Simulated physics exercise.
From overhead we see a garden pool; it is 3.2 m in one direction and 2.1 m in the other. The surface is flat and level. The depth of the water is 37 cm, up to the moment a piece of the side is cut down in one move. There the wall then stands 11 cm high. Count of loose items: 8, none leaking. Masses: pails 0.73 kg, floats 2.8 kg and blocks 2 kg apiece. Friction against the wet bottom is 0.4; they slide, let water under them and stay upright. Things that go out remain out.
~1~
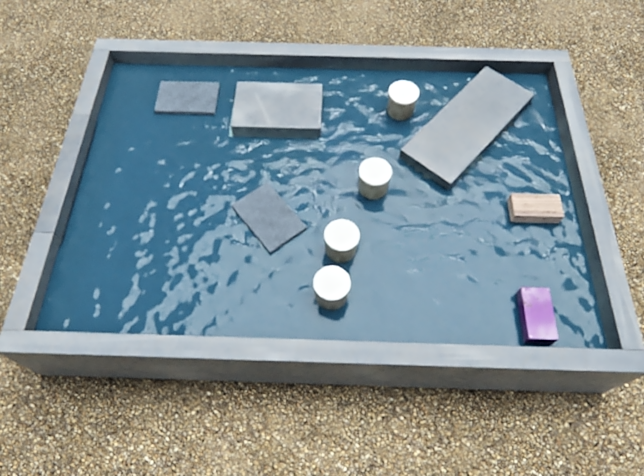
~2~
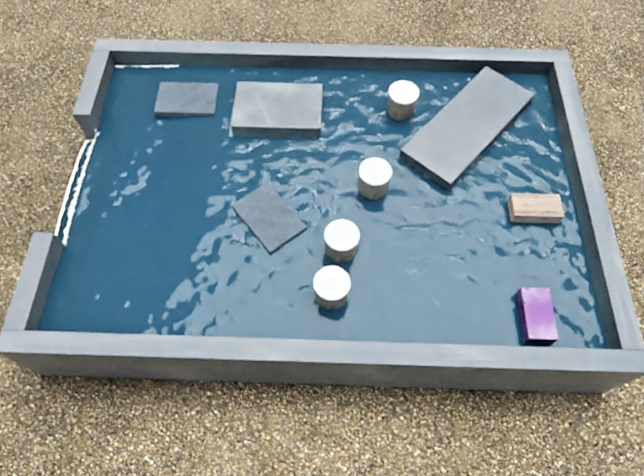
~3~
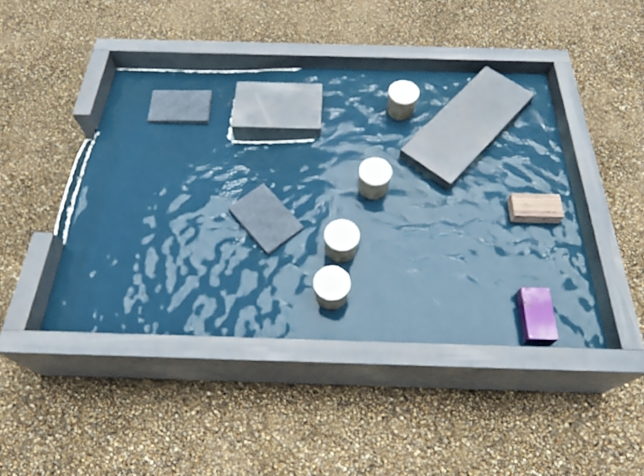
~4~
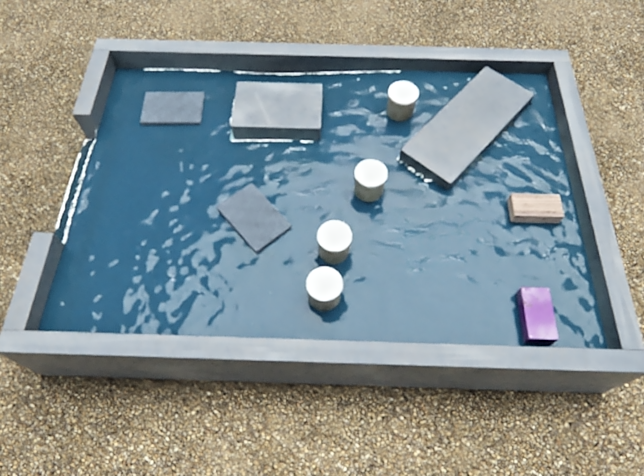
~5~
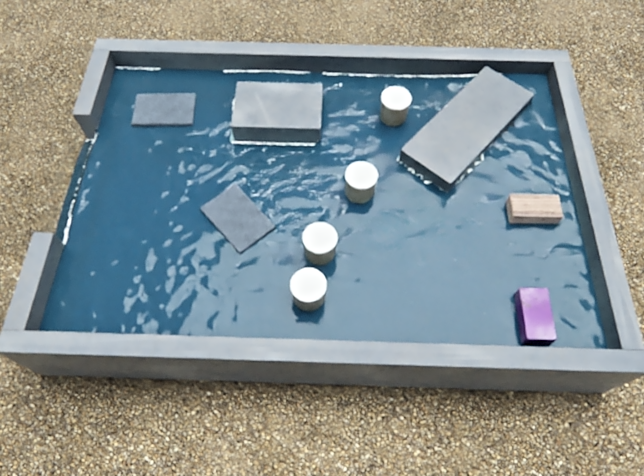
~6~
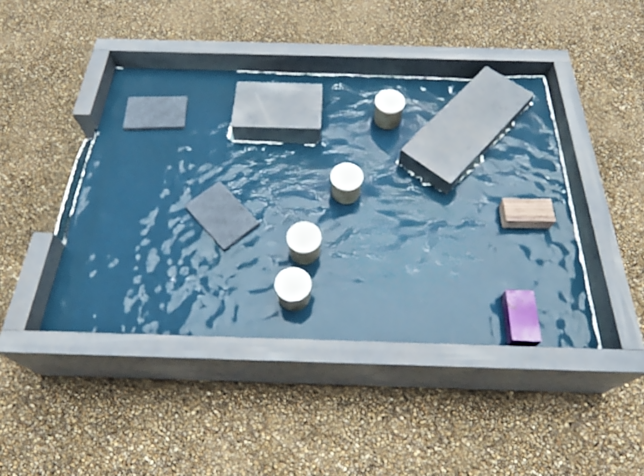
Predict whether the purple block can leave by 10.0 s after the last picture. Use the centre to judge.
Going by the middle, the purple block is still in there.
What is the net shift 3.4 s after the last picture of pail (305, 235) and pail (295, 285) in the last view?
The one named first has moved 60 cm, the other 60 cm.
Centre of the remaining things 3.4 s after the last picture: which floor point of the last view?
The centre sits near (296, 239).
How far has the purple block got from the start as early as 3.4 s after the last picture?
About 20 cm out of place.
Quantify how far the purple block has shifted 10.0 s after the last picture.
Close to 60 cm by then.
Then, 0.8 s after the last picture the purple block is near (509, 319), 0.1 m from its start, afloat; 0 of 8 are out; 8 afloat.
Then, 3.4 s after the last picture the purple block is near (497, 322), 0.2 m from its start, afloat; 0 of 8 are out; 8 afloat.
Then, 6.0 s after the last picture the purple block is near (459, 327), 0.4 m from its start, afloat; 1 of 8 are out; 7 afloat.
Then, 10.0 s after the last picture the purple block is near (423, 325), 0.6 m from its start, afloat; 1 of 8 are out; 7 afloat.
